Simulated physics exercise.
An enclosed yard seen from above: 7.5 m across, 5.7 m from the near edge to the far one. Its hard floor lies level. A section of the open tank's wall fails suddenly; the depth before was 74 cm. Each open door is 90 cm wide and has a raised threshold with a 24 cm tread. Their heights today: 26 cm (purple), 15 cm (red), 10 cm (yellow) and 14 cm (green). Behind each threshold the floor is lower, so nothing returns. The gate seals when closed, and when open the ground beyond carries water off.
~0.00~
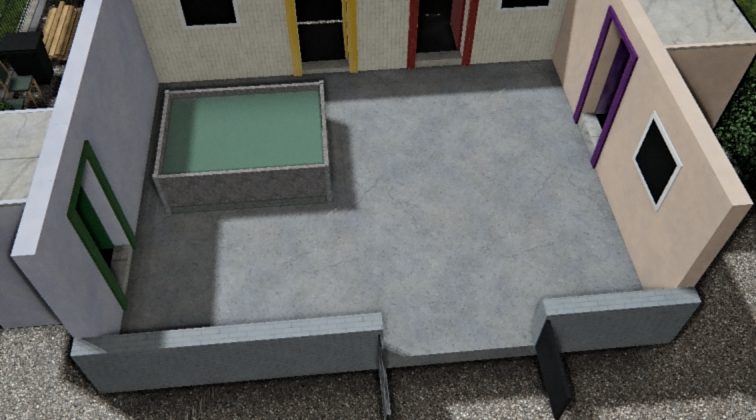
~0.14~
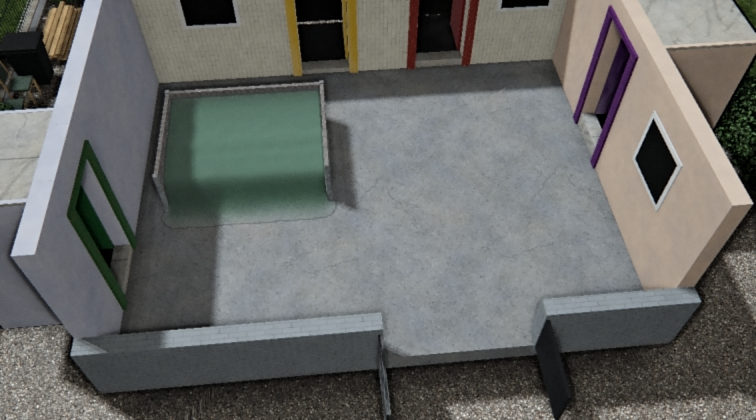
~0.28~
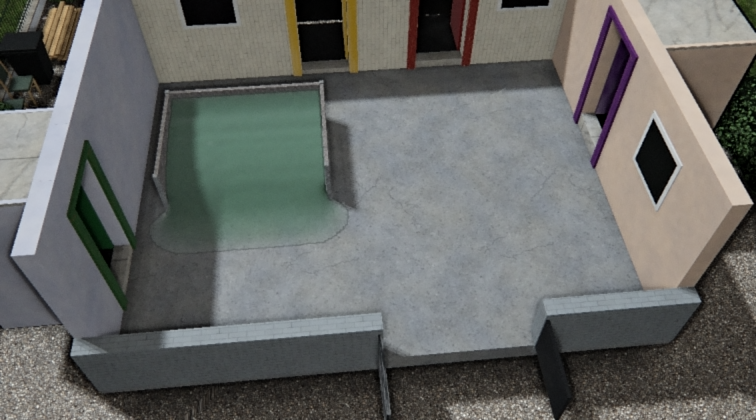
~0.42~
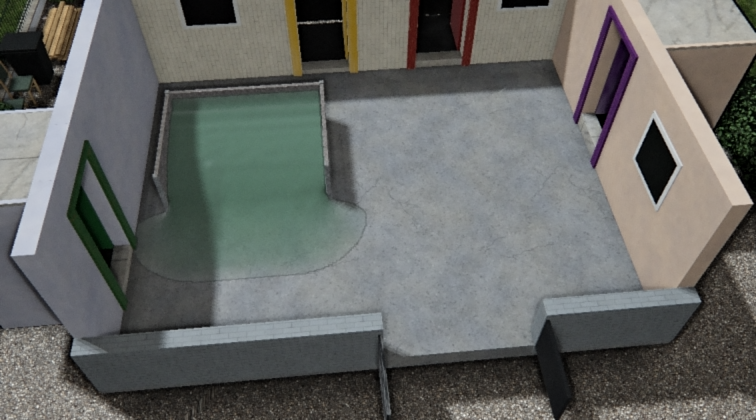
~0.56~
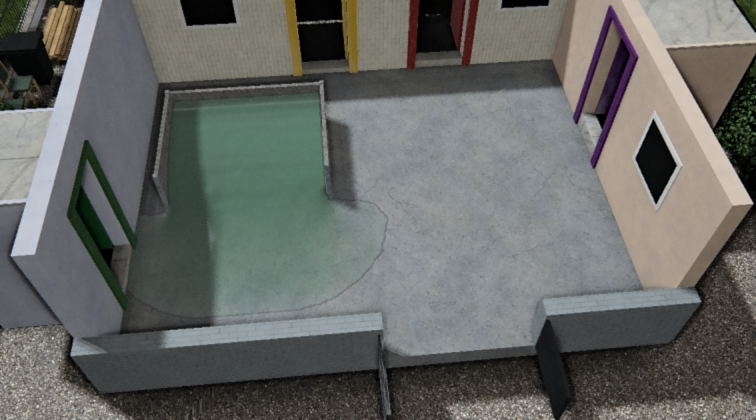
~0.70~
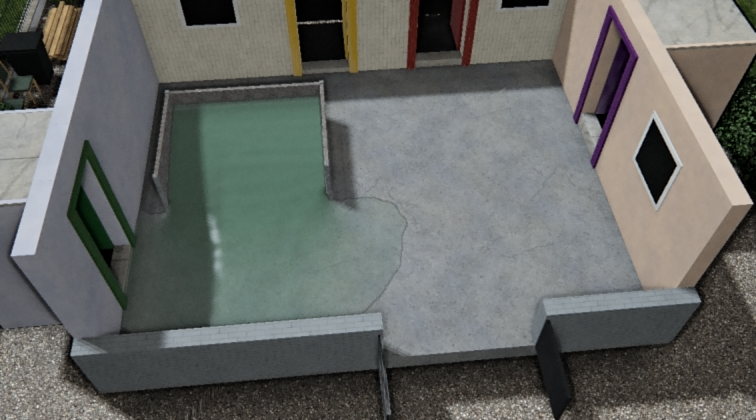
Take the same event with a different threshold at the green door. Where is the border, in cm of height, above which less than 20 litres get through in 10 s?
Close to 24 cm is just enough.
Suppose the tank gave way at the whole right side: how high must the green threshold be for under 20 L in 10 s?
About 7.0 cm.
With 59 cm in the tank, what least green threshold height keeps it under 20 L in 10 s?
About 18 cm.
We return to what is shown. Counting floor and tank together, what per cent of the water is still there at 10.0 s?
About 82 per cent.
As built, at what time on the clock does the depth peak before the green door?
Near 2.6 s.
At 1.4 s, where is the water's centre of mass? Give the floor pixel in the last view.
At about (248, 229).
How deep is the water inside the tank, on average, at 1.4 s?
Some 33 cm.
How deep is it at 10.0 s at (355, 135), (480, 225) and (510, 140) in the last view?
About 4, 6 and 8 cm.
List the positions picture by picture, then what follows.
In the first picture, the open tank at (244, 131) is whole and still, 74 cm deep; the green door at (108, 235) is dry.
In the second picture, water pours out at (247, 192) and has run 0.3 m, to (173, 223); about 9 cm deep outside, 74 cm at the back.
In the third picture, the gap is at (248, 194), the front 0.8 m out at (174, 248); the back of the open tank holds 73 cm.
In the fourth picture, water pours out at (248, 195) and has run 1.3 m, to (187, 277); about 12 cm deep outside, 68 cm at the back.
In the fifth picture, the front is at (188, 312), 1.9 m from the gap at (248, 196); 6.2 m2 of floor is wet, 62 cm left at the back.
In the sixth picture, water pours out at (248, 196) and has run 2.5 m, to a hidden place; about 8 cm deep outside, 62 cm at the back; water is at the green door at (108, 235).
After 1.4 s water covers 30 % of the floor, deepest (52 cm) near (130, 364); 18 cm at the green door, 0 litres in over its 14 cm threshold.
After 3.0 s water covers 40 % of the floor, deepest (30 cm) near (133, 255); 26 cm at the green door, 64 litres in over its 14 cm threshold.
After 10.0 s water covers 95 % of the floor, deepest (18 cm) near (116, 365); 8 cm at the green door, 102 litres in over its 14 cm threshold.
At the green door as built, the water arrived by 0.6 s and peaked near 30 cm at 2.6 s.
Run again over the same 10 s with other heights there, 44 litres in over 19.5 cm, 13 litres over 26.5 cm. The limit of 20 litres is kept from about 24 cm up.
